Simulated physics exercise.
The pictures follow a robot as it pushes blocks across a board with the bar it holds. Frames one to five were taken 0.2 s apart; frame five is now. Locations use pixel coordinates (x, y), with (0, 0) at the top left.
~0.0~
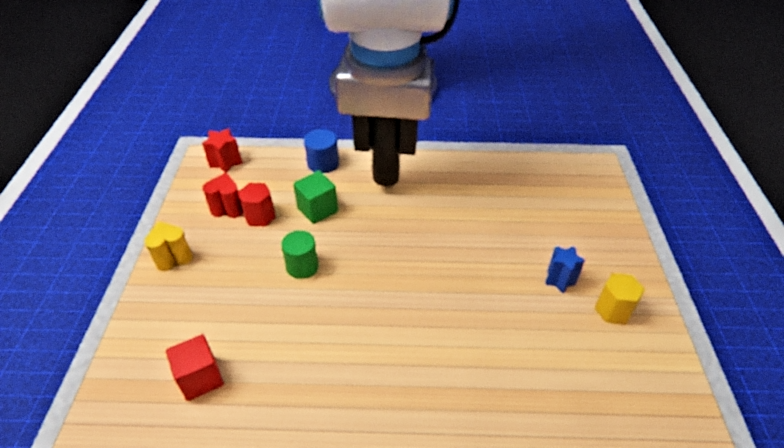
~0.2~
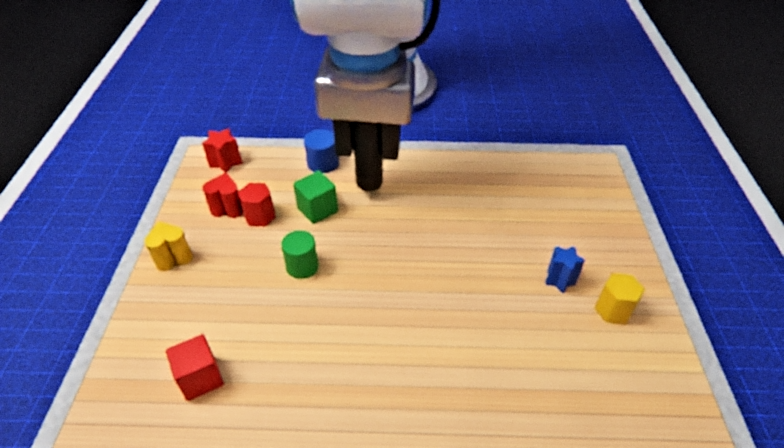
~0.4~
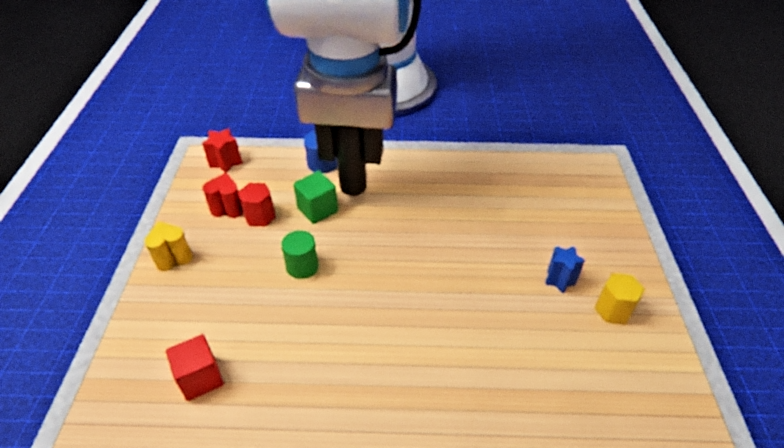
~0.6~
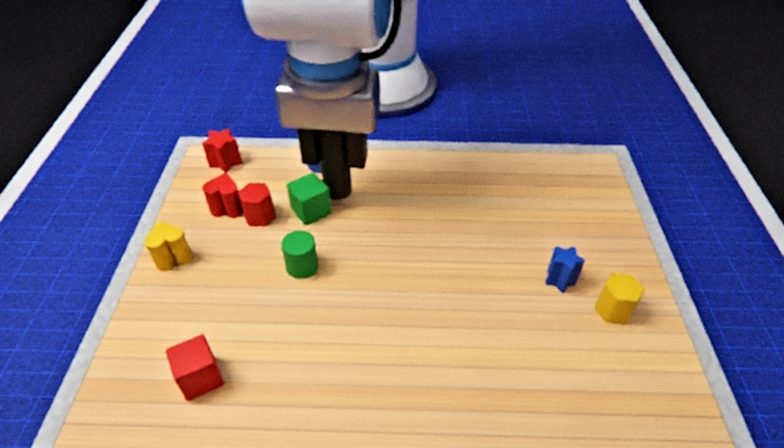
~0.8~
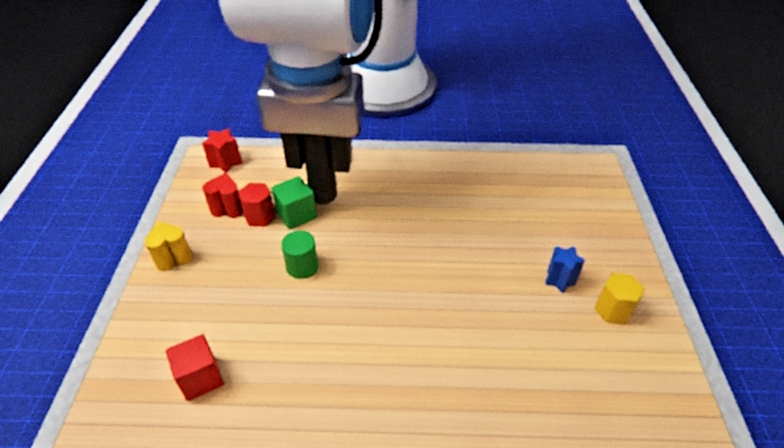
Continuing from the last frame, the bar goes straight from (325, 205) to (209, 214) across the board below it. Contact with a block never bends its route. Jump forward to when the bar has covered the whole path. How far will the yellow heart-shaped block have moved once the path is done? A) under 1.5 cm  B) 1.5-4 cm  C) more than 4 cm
B - 1.5-4 cm.
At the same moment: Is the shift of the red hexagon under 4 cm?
No, that is not how it ends up.
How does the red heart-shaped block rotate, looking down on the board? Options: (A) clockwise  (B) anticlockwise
Option A.
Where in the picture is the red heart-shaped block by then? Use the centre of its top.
Its top face will be centred at roughly (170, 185).
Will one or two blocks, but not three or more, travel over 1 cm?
I expect not.
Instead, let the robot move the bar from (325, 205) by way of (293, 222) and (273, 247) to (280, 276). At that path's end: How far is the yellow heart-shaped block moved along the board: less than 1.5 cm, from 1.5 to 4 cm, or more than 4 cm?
I reckon it covers less than 1.5 cm.
The first path, step by step. One third of the way, bar (284, 198); red heart-shaped block (207, 186), turned 60° clockwise; red hexagon (220, 204), turned 15° anticlockwise; green four-sided block (252, 194).
Two thirds of the way, bar (244, 201); yellow heart-shaped block (160, 236); red heart-shaped block (202, 185), turned 75° clockwise; red hexagon (187, 219), turned 30° anticlockwise; green four-sided block (215, 203), turned 20° anticlockwise.
At the end, bar (206, 204); yellow heart-shaped block (143, 254); red heart-shaped block (170, 185), turned 80° clockwise; red hexagon (163, 233), turned 50° anticlockwise; green four-sided block (183, 210), turned 45° anticlockwise.
